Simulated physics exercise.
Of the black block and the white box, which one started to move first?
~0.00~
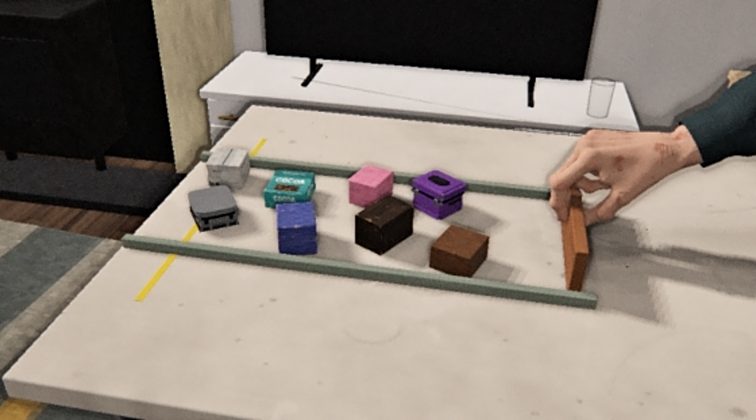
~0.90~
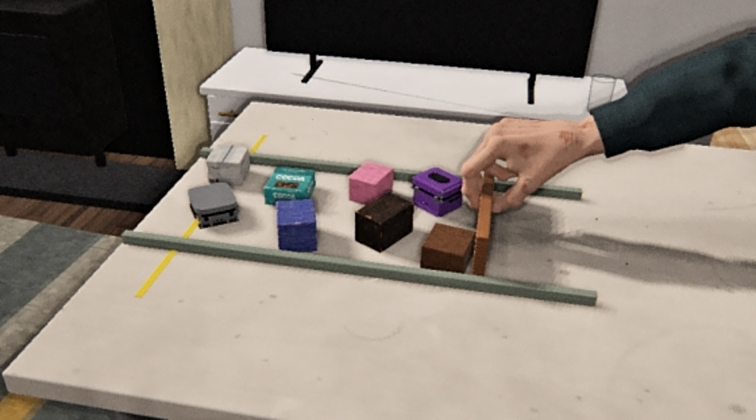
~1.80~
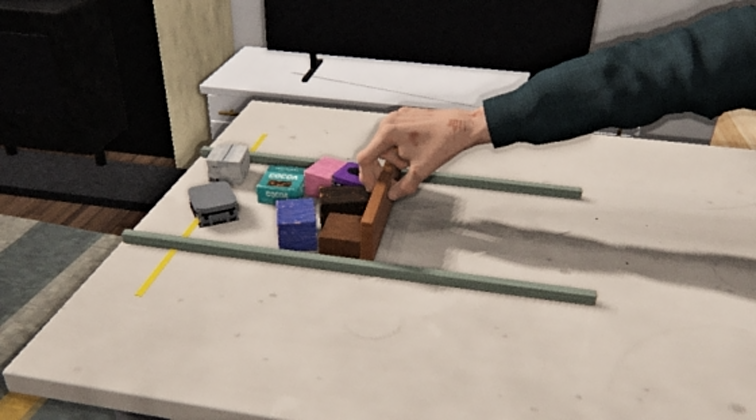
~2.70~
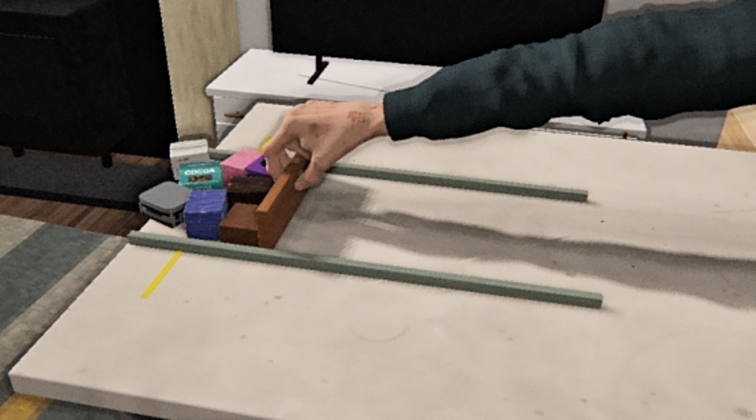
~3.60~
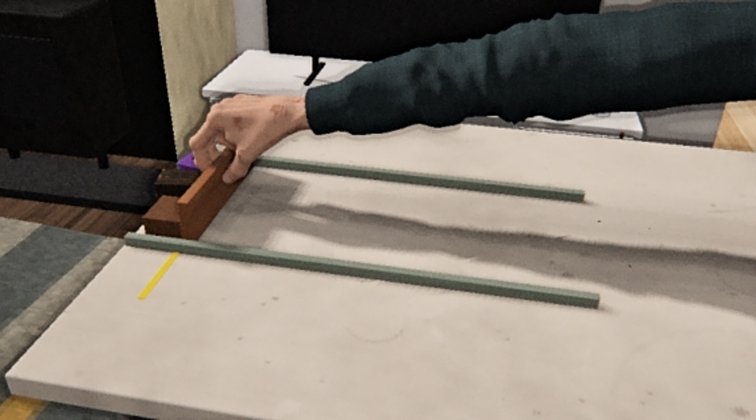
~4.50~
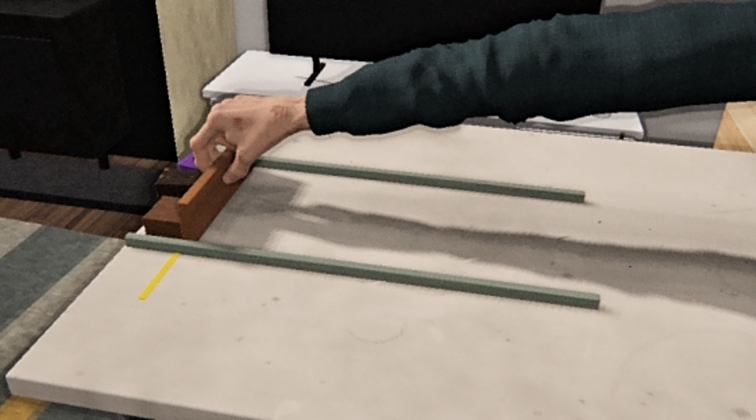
The black block started to move first, and the white box only began moving later, once the sweep had come farther left.
